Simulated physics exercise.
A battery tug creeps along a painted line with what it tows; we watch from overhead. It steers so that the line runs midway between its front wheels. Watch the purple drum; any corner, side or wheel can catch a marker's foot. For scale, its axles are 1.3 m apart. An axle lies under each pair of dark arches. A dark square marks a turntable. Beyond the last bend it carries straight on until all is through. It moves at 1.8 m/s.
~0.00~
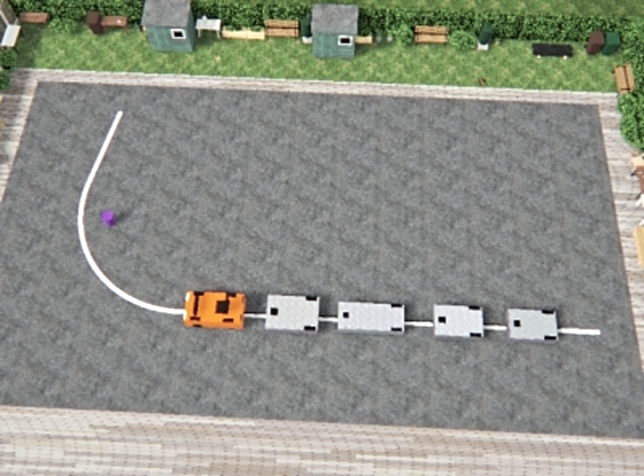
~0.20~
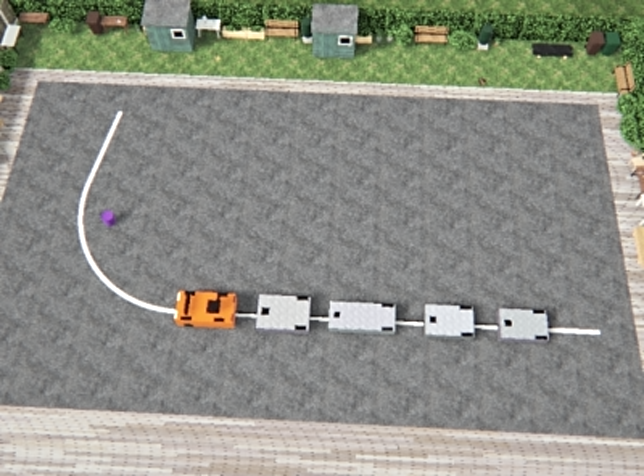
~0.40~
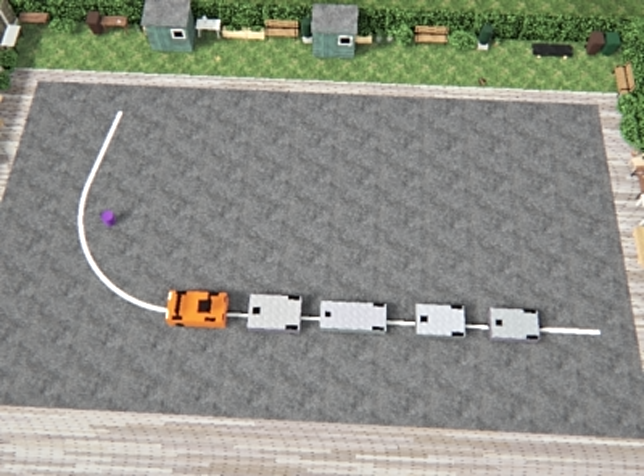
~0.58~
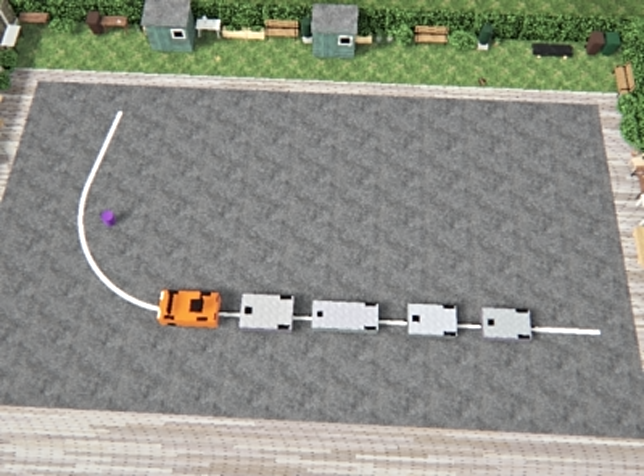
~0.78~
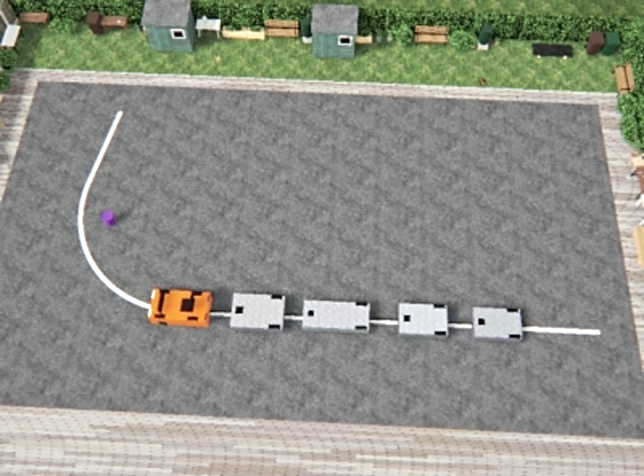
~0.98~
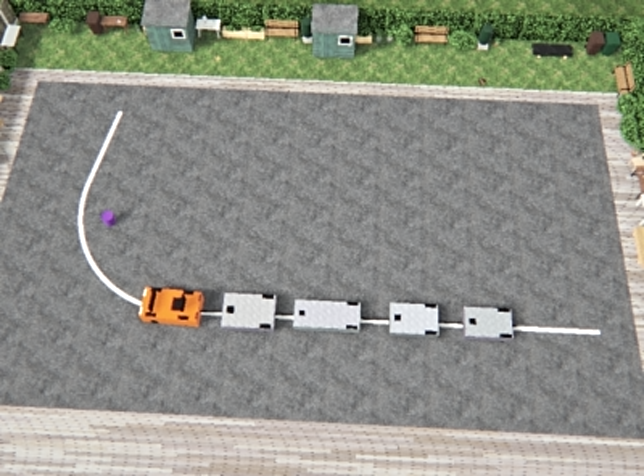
An orange tug slowly pulls four pale trailers left along a curving white line.
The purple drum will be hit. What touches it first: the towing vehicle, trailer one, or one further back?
The blame goes to trailer one.
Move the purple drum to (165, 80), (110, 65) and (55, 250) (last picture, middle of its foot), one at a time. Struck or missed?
First clear, second missed, third clear.
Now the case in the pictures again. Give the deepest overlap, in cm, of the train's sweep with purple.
About: Purple 80.
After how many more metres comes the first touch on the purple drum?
About 9.0 m.
After 4.7 s, the last axle is at (343, 315) of the last picture, on the line.
After 6.0 s, the last axle is at (291, 312) of the last picture, on the line; the first trailer has hit purple.
After 8.4 s, the last axle is at (199, 299) of the last picture, 40 cm off the line.
After 15.9 s, the last axle is at (129, 85) of the last picture, 15 cm off the line; 1 of 1 struck in all.
